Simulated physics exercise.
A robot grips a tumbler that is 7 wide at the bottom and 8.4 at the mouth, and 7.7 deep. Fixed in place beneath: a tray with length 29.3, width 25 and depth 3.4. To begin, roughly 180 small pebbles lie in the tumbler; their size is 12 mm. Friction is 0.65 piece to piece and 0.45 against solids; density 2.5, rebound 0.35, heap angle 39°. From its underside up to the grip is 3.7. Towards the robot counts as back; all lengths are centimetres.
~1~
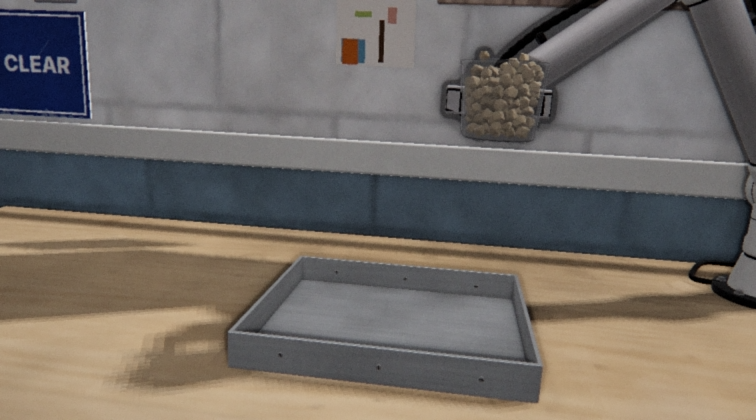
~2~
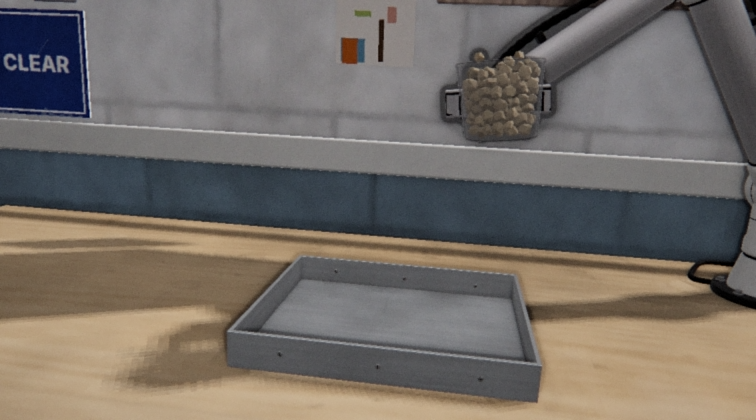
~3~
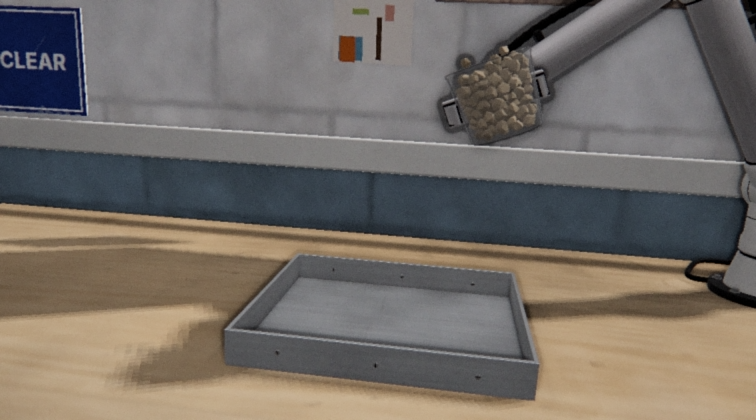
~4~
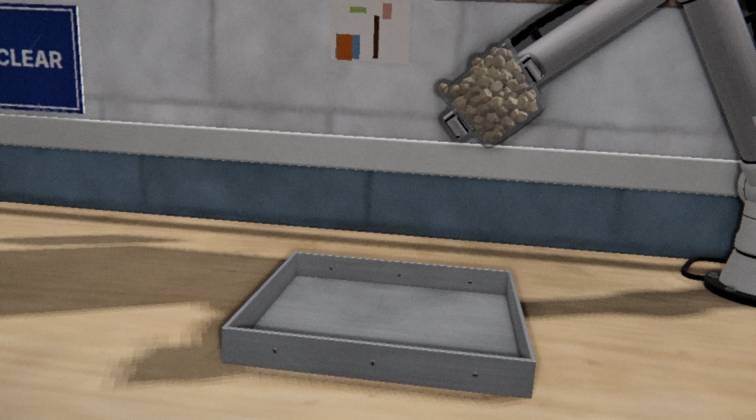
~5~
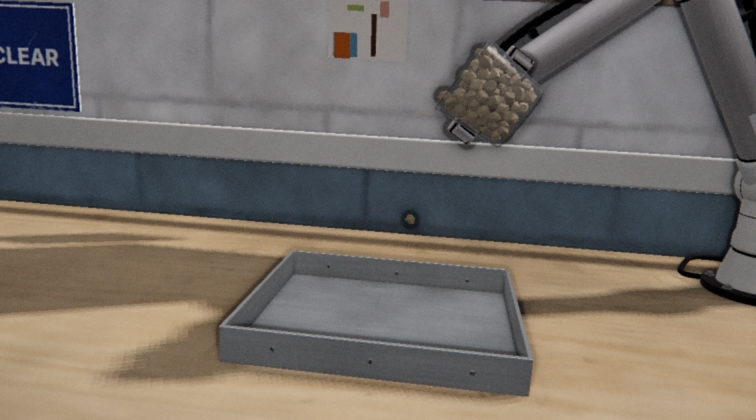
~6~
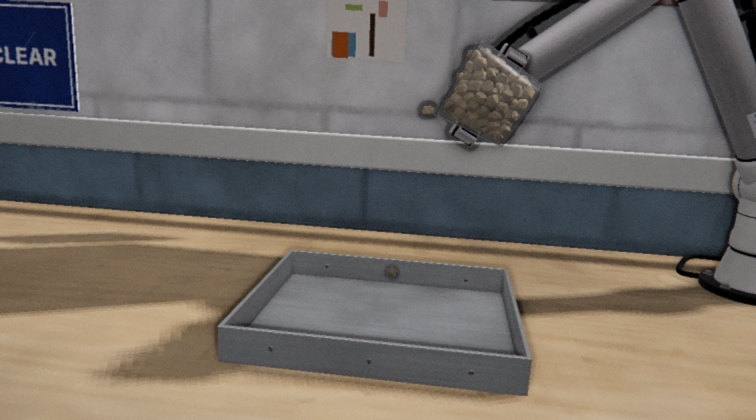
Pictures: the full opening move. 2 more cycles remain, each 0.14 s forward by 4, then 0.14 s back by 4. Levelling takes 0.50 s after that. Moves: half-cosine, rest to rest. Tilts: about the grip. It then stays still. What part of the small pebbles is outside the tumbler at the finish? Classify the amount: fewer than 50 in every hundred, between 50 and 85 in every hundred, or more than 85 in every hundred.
Fewer than 50 in every hundred.
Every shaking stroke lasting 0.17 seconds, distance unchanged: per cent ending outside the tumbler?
That change gives some 15 percent.
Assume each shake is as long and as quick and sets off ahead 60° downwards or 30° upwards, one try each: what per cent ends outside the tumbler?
Near 10 and 45 percent respectively.
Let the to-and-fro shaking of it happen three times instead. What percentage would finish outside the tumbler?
It would then be around 30 per cent.
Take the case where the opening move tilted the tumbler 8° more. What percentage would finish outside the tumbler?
It would come to roughly 45 per cent.
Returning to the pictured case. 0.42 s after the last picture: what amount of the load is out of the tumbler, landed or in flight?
I'd put it at some 20 per cent at that point.
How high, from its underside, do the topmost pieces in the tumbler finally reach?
Height at rest: About 8.0 centimetres.
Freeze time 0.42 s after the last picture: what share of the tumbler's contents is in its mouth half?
Some 50 percent is in that half.
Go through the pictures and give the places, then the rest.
In the first picture, the tumbler middle at (501, 102), level; upper third of the load around (505, 80), from x 470 to 540, top at y 55; 185 in the tumbler.
In the second picture, the tumbler middle at (500, 102), tilted 6° forward; upper third of the load around (505, 79), from x 465 to 535, top at y 55.
In the third picture, the tumbler middle at (498, 100), tilted 21° forward; upper third of the load around (499, 79), from x 460 to 530, top at y 50.
In the fourth picture, the tumbler middle at (495, 99), tilted 41° forward; upper third of the load around (496, 78), from x 445 to 530, top at y 55; 184 in the tumbler, 1 in flight or on a rim.
In the fifth picture, the tumbler middle at (492, 97), tilted 56° forward; upper third of the load around (489, 77), from x 410 to 530, top at y 55; 184 in the tumbler, 1 in flight or on a rim.
In the sixth picture, the tumbler middle at (490, 97), tilted 62° forward; upper third of the load around (488, 79), from x 390 to 530, top at y 55; 183 in the tumbler, 1 in the tray, 1 in flight or on a rim.
Then, 0.42 s on, tilted 62° forward, highest piece 29 above the table; 150 in the tumbler, 33 in the tray, 2 in flight or on a rim.
Then, 0.85 s on, tilted 24° forward, highest piece 30 above the table; 135 in the tumbler, 50 in the tray.
Then, 1.26 s on, level, highest piece 31 above the table; 135 in the tumbler, 50 in the tray.
Then, 2.31 s on, level, highest piece 31 above the table; 135 in the tumbler, 50 in the tray.
In the end, 135 in the tumbler, 50 in the tray. That is 27 % outside the tumbler.
